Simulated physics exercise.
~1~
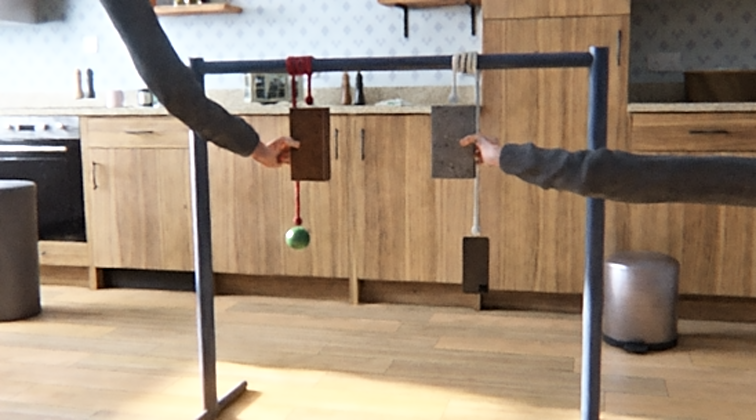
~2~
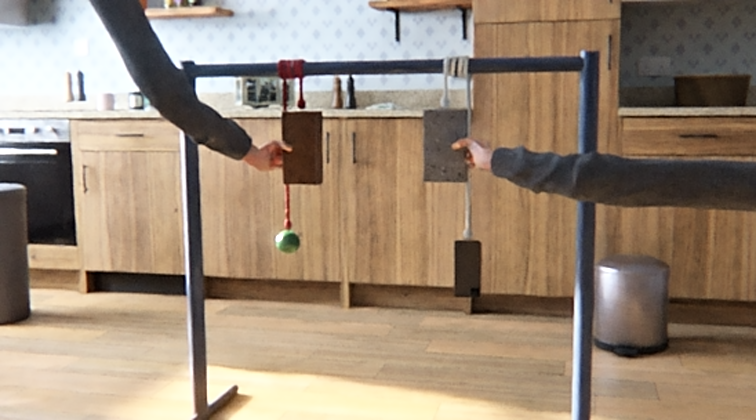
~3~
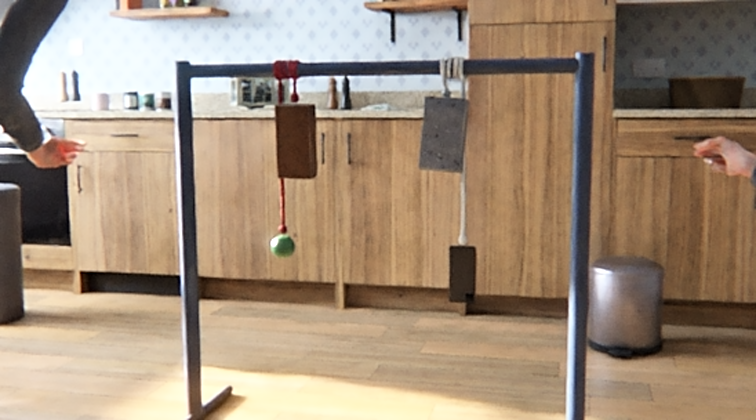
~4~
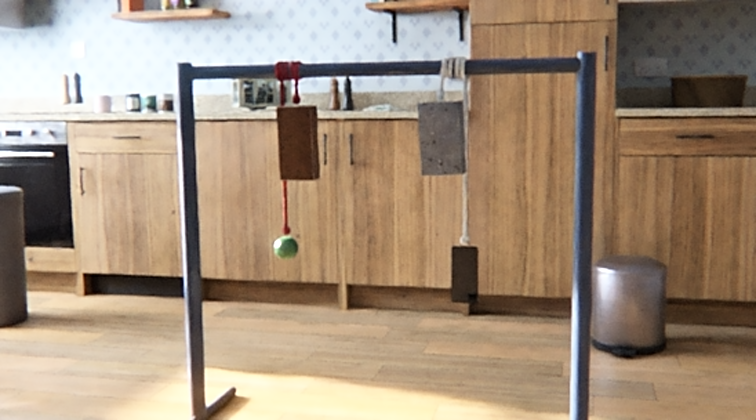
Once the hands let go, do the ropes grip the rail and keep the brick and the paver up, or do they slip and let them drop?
Both ropes grip the rail. The brown brick and the grey paver are still hanging clear of the floor at the end.
